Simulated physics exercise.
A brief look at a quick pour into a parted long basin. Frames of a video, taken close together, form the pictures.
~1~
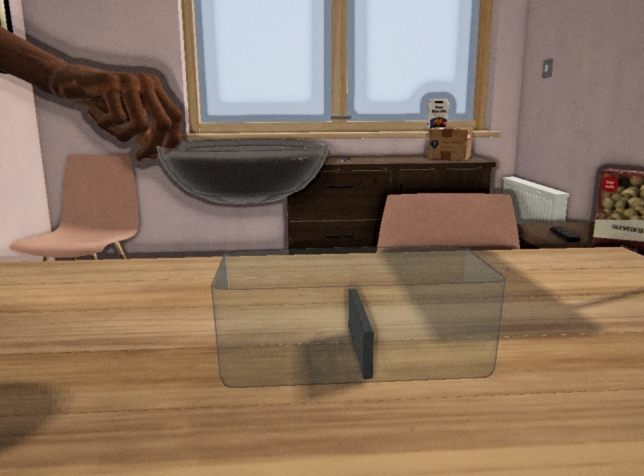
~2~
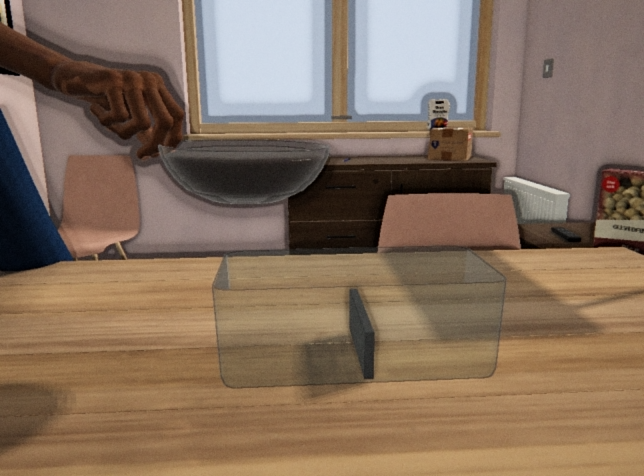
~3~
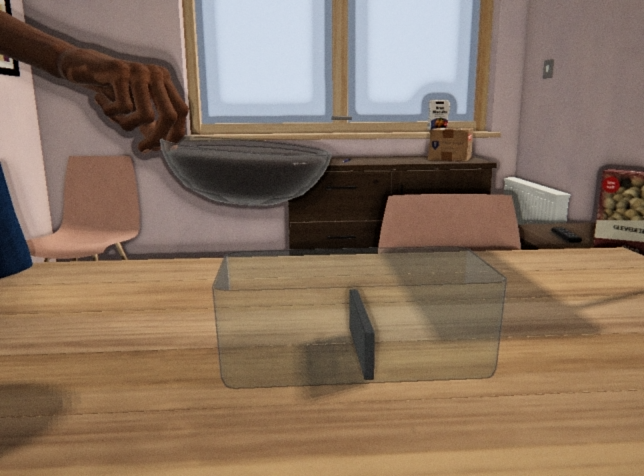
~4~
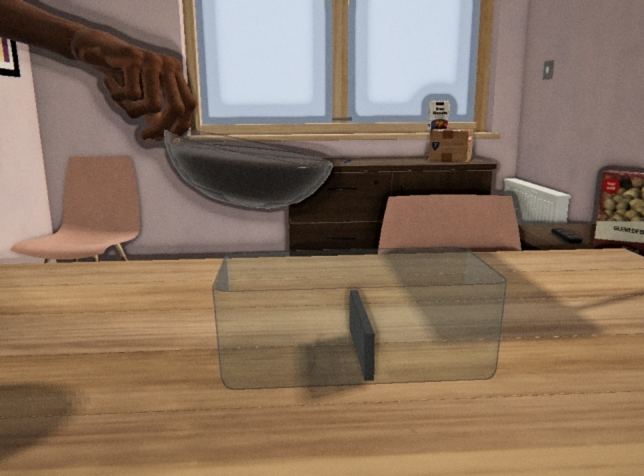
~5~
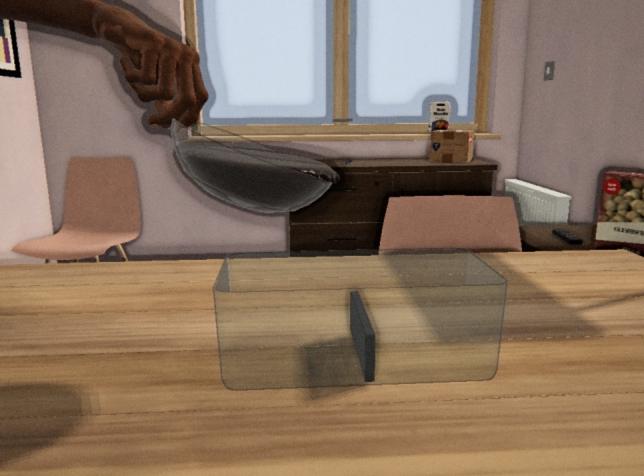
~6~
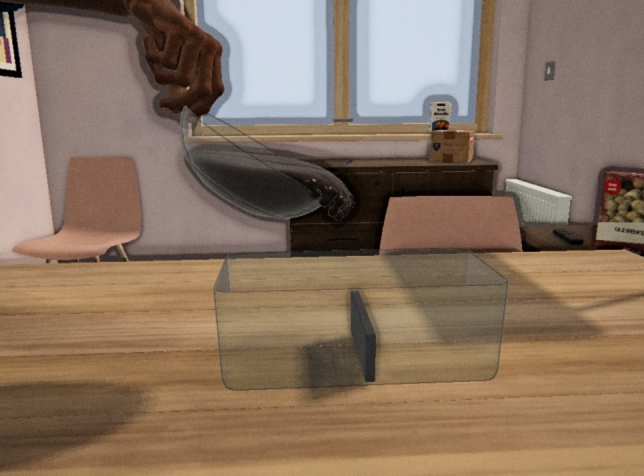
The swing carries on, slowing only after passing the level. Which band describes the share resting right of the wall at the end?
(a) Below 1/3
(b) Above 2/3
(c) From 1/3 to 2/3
The answer is c.
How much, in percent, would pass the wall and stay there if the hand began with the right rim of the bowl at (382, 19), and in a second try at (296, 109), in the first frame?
Around 75 percent first, around 30 percent second.
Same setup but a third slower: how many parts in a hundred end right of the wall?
Roughly 65 in a hundred.
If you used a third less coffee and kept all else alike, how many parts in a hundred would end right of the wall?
The share comes to roughly 45 per cent.
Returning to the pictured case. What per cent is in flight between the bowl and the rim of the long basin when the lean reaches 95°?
Airborne share: Approx. 5 %.
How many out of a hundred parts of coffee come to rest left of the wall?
That share comes out near 40 percent.
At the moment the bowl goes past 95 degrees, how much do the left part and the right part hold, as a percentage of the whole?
Left 35, right 60.
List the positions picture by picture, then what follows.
Tilt 0°; pouring edge (327, 145); surface from (166, 153) to (324, 152); the long basin's rim runs from (219, 270) to (484, 263); the wall's top is at (360, 309), in the first picture.
Tilt 1°; pouring edge (329, 148); surface from (167, 153) to (324, 153), in the second picture.
Tilt 6°; pouring edge (330, 155); surface from (169, 151) to (326, 158), in the third picture.
Tilt 13°; pouring edge (331, 166); surface from (173, 149) to (329, 162), in the fourth picture.
Tilt 22°; pouring edge (332, 180); surface from (181, 150) to (325, 172); 5 per cent is over the edge, in the fifth picture.
Tilt 33°; pouring edge (329, 196); surface from (192, 155) to (311, 176); 16 per cent is over the edge, in the sixth picture.
A moment on, the bowl is tipped on its side and 1 per cent is still to pour, 34 is left of the wall and 58 right of it.
Next, the bowl is tipped right over and 0 per cent is still to pour, 40 is left of the wall and 52 right of it.
Then the bowl is tipped right over and 0 per cent is still to pour, 42 is left of the wall and 53 right of it.
Later the bowl is tipped right over and 0 per cent is still to pour, 42 is left of the wall and 53 right of it.
At rest 42 per cent lies left of the wall, 53 right of it and 5 outside.
